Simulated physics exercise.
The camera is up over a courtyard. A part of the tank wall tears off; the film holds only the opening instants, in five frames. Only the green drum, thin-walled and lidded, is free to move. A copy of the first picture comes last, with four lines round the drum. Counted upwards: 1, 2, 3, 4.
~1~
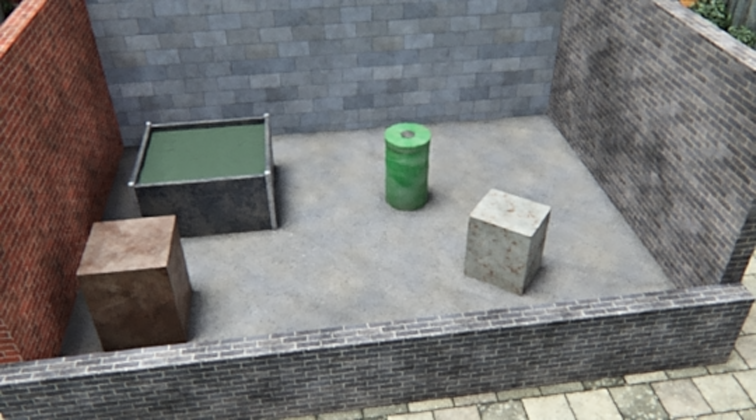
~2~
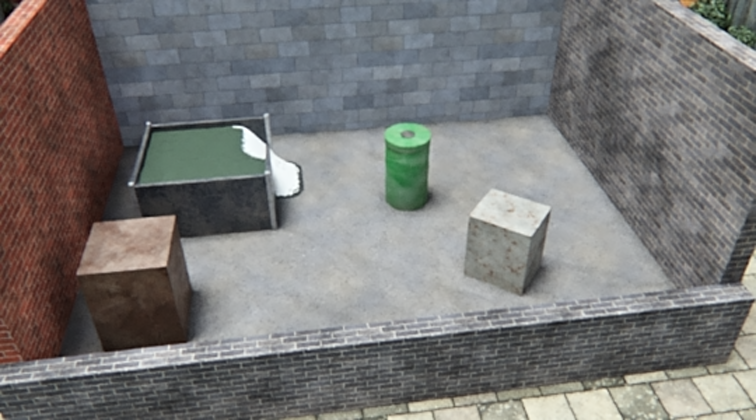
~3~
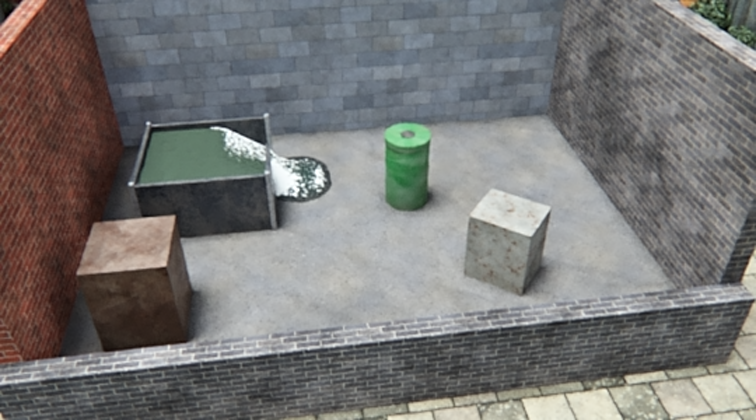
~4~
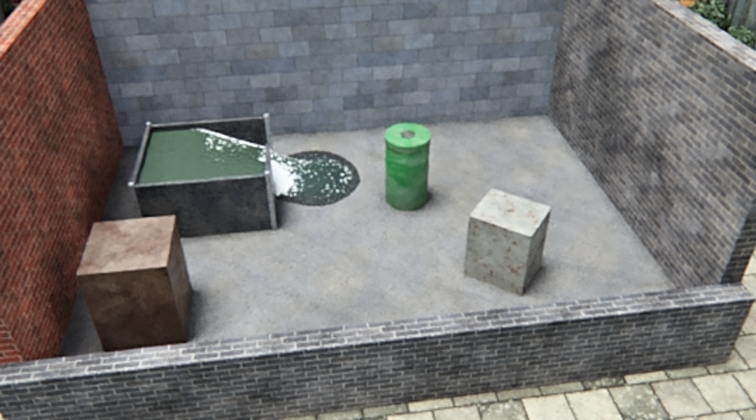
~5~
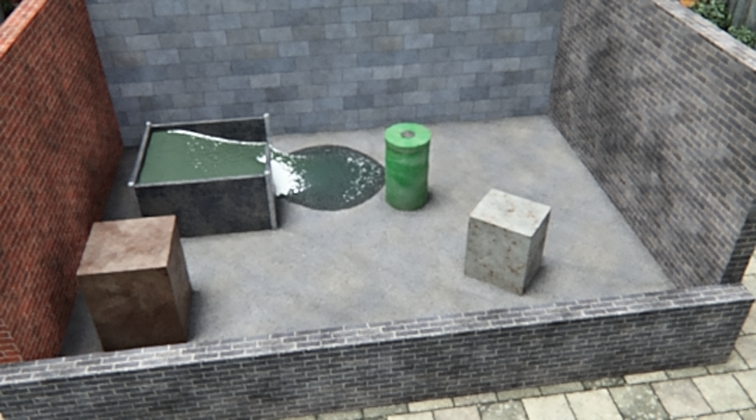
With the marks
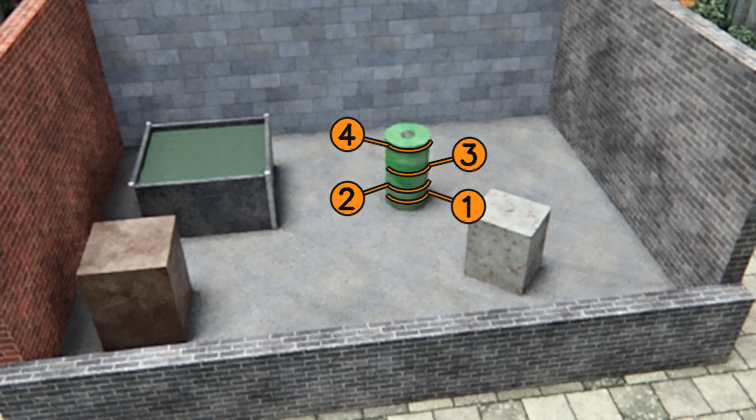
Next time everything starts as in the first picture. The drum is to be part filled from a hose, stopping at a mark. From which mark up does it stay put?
2 will do.
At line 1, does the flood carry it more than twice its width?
No, it does not.
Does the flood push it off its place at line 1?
Yes, that goes wrong.
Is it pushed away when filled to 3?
No, that is safe.
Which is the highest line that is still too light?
It is 1.
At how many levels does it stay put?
Three.
On the marked copy, 1 at (410, 202); 2 at (411, 191); 3 at (411, 174); 4 at (412, 150); from the bottom up 1, 2, 3, 4.
If 1 is chosen, it is pushed about its own width away.
If 2 is chosen, it does not move.
If 3 is chosen, it does not move.
If 4 is chosen, it does not move.
